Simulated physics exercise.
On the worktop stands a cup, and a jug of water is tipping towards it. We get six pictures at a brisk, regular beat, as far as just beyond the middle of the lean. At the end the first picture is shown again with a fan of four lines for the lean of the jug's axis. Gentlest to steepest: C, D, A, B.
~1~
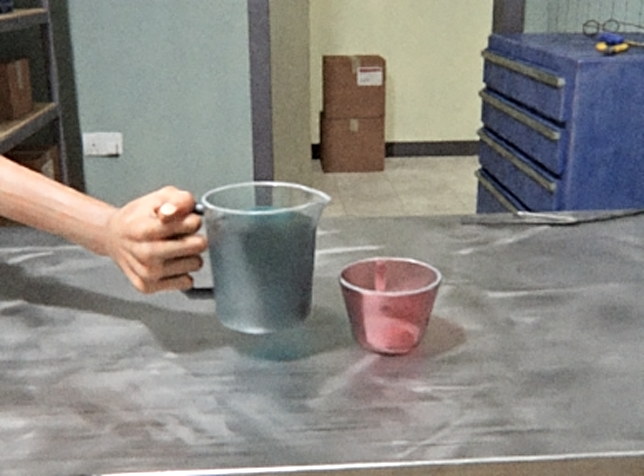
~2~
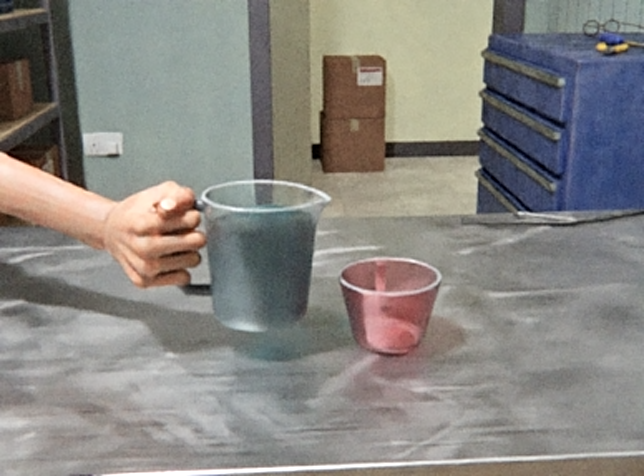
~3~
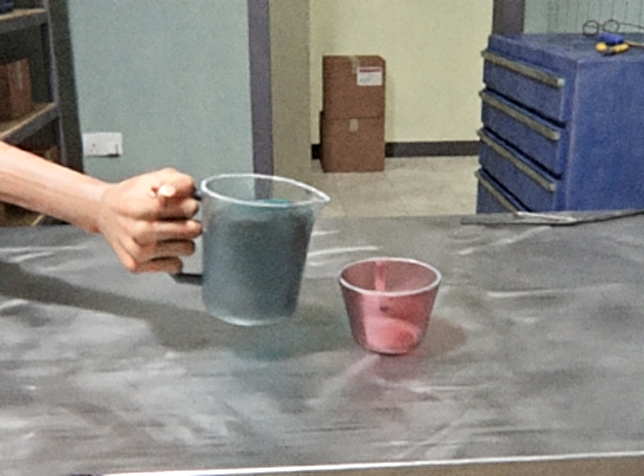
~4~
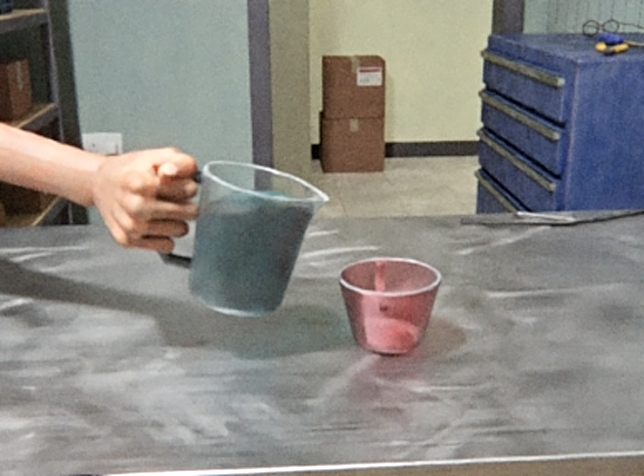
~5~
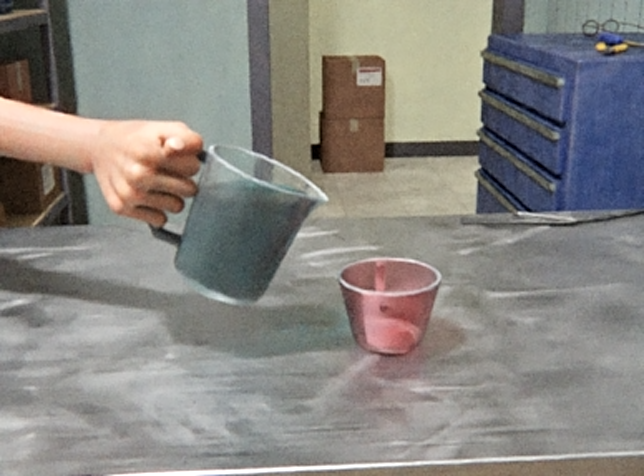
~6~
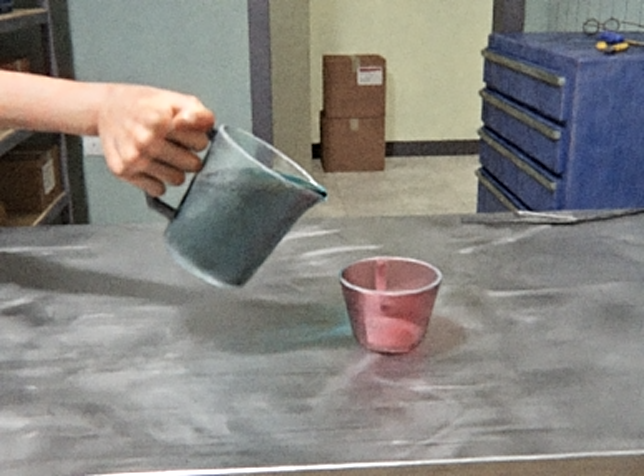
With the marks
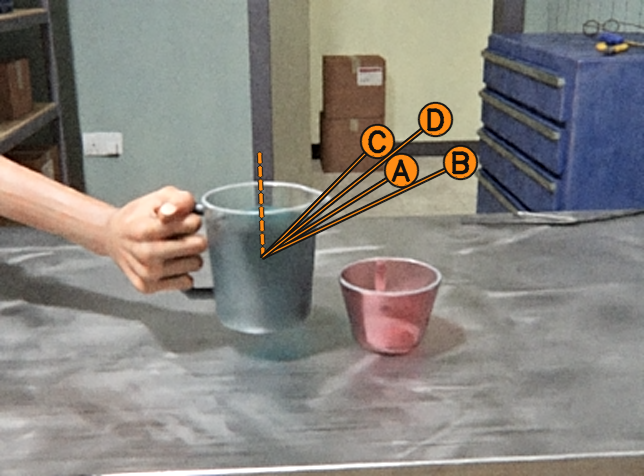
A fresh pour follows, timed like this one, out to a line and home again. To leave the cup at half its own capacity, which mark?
D works best here.
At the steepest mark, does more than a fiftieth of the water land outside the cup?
Yes, it does.
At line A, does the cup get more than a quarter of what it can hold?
Yes, clearly.
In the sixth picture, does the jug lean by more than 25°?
Yes, it does.
On the marked copy, A at (386, 179); B at (445, 170); C at (365, 153); D at (421, 130).
If A is chosen, the cup ends with about 68 % of what it can hold; 3 % of the water is spilt.
If B is chosen, the cup ends with about 70 % of what it can hold; 14 % of the water is spilt.
If C is chosen, the cup ends with about 33 % of what it can hold.
If D is chosen, the cup ends with about 48 % of what it can hold.
